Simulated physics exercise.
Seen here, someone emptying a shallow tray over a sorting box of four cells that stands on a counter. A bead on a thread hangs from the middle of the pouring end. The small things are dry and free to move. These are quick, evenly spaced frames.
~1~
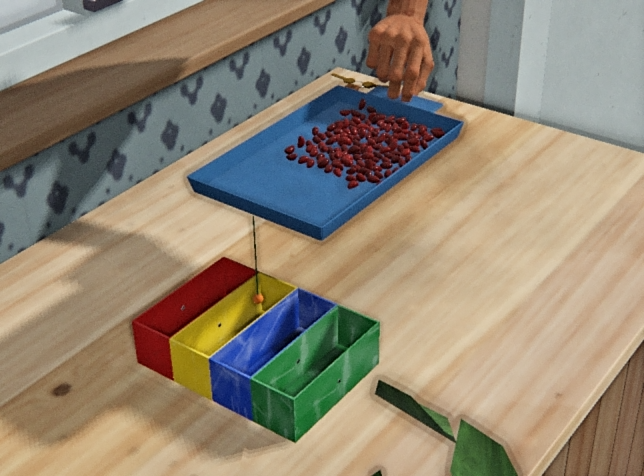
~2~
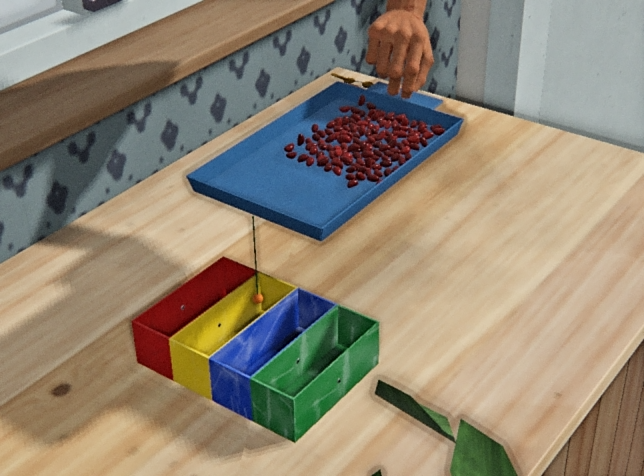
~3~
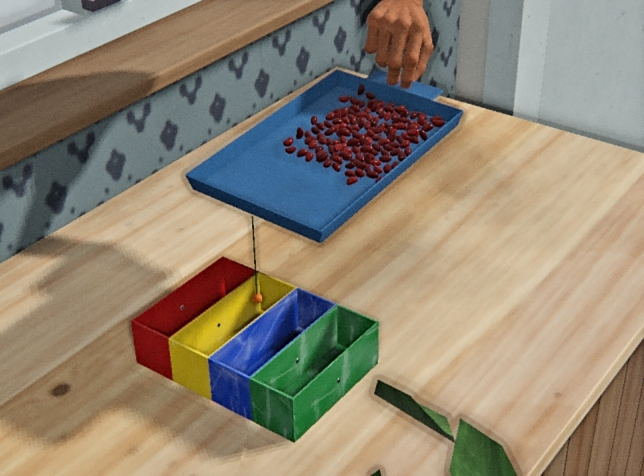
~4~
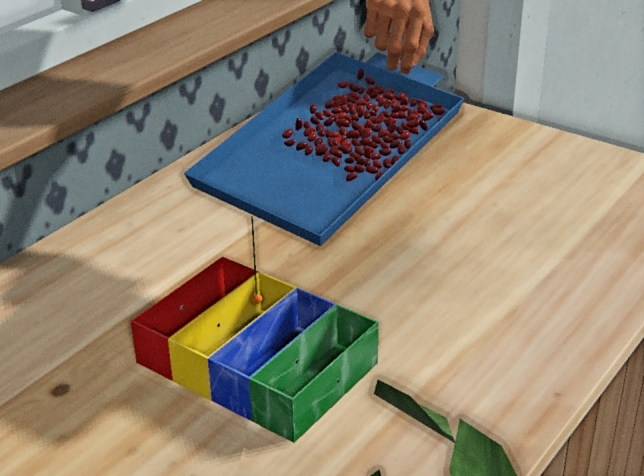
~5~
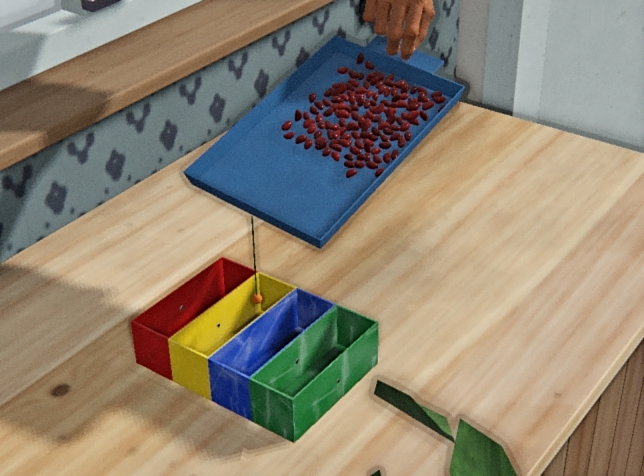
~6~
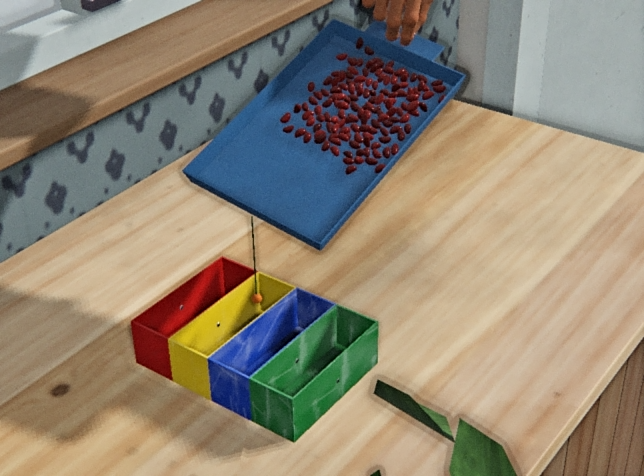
To begin with, a hand holds a level blue tray of dark red beans above a box with red, yellow, blue and green cells on a wooden counter. The hand then raises the tray's far end, and the near edge tips slightly lower at its right corner, while the beans stay bunched toward the far end.
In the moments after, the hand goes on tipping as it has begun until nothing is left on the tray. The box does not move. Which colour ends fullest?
Most goes to the green cell.
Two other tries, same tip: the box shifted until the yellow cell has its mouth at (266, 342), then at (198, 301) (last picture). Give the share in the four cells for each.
The first gives 100 %, the second 40 %.
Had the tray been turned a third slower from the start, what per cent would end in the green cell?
Some 70 per cent.
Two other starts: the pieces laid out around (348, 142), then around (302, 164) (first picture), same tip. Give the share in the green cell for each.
First some 70, then 60 per cent.
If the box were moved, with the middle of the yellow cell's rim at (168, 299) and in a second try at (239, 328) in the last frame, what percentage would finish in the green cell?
Roughly 10 per cent, and 40 per cent.
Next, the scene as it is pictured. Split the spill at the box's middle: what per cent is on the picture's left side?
Close to 40 per cent.
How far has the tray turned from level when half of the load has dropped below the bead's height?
Near 95 degrees.
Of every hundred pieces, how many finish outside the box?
Roughly 10 in a hundred.
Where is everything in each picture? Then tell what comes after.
Corners of the pouring end near (193, 176) and (321, 224), level; middle of the load near (370, 145), kidney beans; bead on its thread near (258, 299); red cell near (153, 347); yellow cell near (191, 365); blue cell near (231, 385); green cell near (273, 406), in the first picture.
Corners of the pouring end near (193, 175) and (321, 225), level; middle of the load near (370, 142), in the second picture.
Corners of the pouring end near (192, 174) and (320, 227), tipped barely, lowest at the right corner; middle of the load near (369, 135), in the third picture.
Corners of the pouring end near (191, 172) and (320, 231), tipped a little, lowest at the right corner; middle of the load near (369, 126), in the fourth picture.
Corners of the pouring end near (190, 171) and (320, 235), tipped clearly, lowest at the right corner; middle of the load near (369, 116), in the fifth picture.
Corners of the pouring end near (189, 169) and (319, 239), tipped clearly, lowest at the right corner; middle of the load near (368, 107); red cell near (152, 346); yellow cell near (190, 365); blue cell near (230, 385); green cell near (272, 406), in the sixth picture.
Shortly afterwards, tray tipped steeply; all but a few on the tray; only a few in the green cell; a little falling or outside the box.
Next, tray tipped past a quarter turn; near a quarter on the tray; near a third in the green cell; near a quarter in the blue cell; only a few in the yellow cell; near a quarter falling or outside the box.
Some moments later, tray tipped past a quarter turn; near two thirds in the green cell; near a quarter in the blue cell; only a few in the yellow cell; a little falling or outside the box.
In the end, tray tipped past a quarter turn; near two thirds in the green cell; near a quarter in the blue cell; only a few in the yellow cell; none at all in the red cell; a little outside the box.
